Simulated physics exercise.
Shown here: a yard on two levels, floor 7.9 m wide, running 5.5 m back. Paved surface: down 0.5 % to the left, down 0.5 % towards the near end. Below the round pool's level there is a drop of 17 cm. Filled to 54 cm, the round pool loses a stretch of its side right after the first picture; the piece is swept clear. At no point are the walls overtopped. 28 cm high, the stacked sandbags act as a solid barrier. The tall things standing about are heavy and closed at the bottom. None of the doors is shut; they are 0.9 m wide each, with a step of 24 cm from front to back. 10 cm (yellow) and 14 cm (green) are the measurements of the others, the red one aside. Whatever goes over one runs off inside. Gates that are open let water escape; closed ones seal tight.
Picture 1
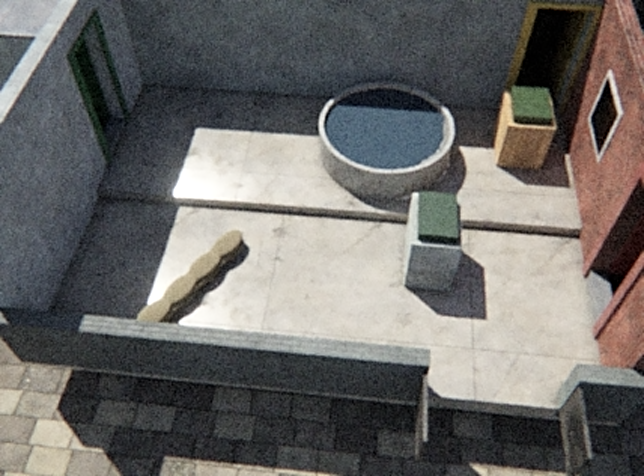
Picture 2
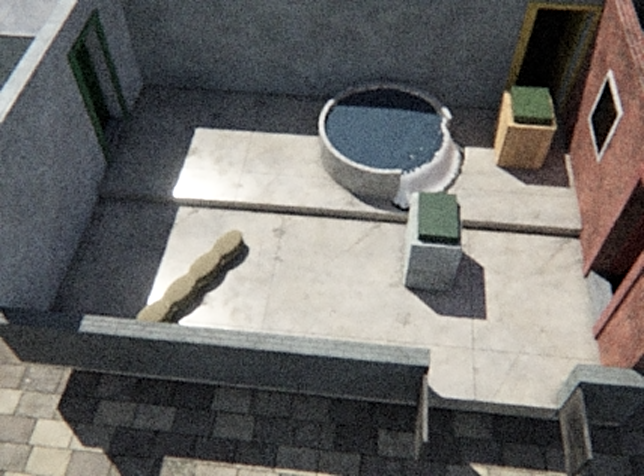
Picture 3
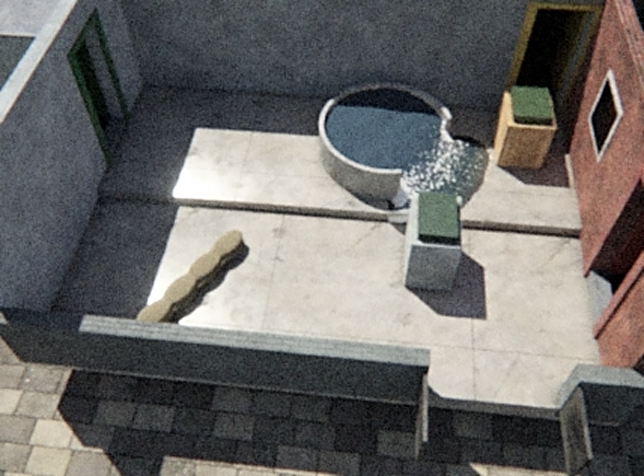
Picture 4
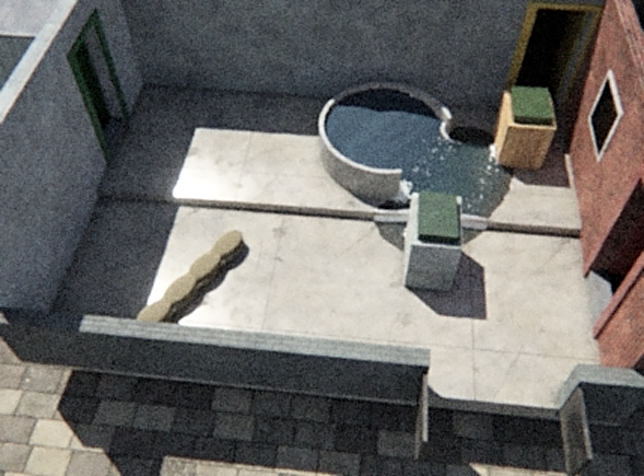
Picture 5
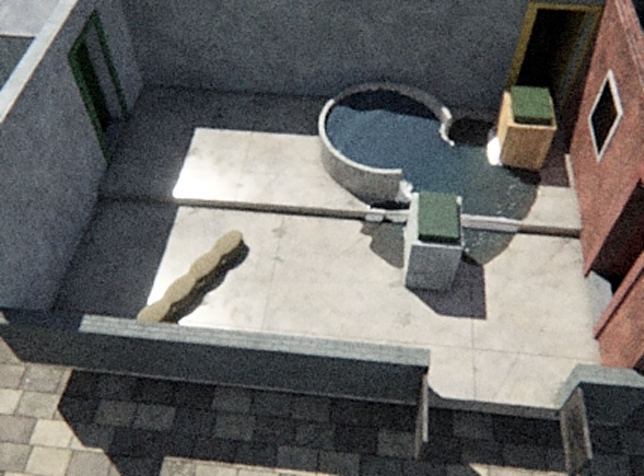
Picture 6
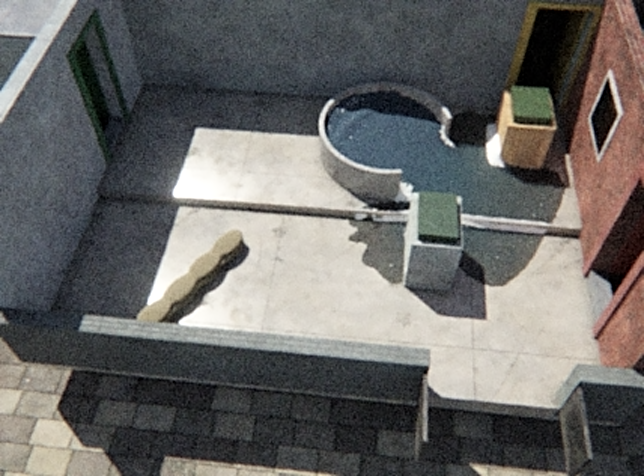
The clip shows a walled, paved yard with a round pool whose right side opens up, letting water pour out, spread around two green-topped blocks and spill over a low step onto the nearer paving, while the sandbags stay still.
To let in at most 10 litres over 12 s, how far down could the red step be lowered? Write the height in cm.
Down to roughly 19 cm.
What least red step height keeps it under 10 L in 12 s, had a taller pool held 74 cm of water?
Minimum height: Approx. 27 cm.
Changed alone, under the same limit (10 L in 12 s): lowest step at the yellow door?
Yellow: Roughly 10.5 cm.
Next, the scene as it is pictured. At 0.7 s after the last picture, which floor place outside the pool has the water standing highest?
Look close to (445, 235).
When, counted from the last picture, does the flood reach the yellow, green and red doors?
Times: Yellow 0.5 s, green 9.0 s, red 0.4 s.
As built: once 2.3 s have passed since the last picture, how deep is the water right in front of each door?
In cm - yellow: 12, green: 0, red: 18.
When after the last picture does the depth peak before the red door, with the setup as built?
Peak time: About 1.0 s.
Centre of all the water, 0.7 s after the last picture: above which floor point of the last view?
It lies near (425, 173) in the last picture.
Then, 0.7 s after the last picture water covers 20 % of the floor, deepest (29 cm) near (445, 235); 20 cm at the red door, 0 litres in over its 22 cm step.
Then, 2.3 s after the last picture water covers 35 % of the floor, deepest (35 cm) near (596, 395); 18 cm at the red door, 3 litres in over its 22 cm step.
Then, 11.3 s after the last picture water covers 70 % of the floor, deepest (8 cm) near (187, 355); 4 cm at the red door, 3 litres in over its 22 cm step.
At the red door as built, the water peaked near 24 cm, 1.1 s after the last picture.
With a step of 16 cm, 21 litres would have come in within the 12 s; with 22 cm, 3 litres. So under 10 litres takes about 19 cm.
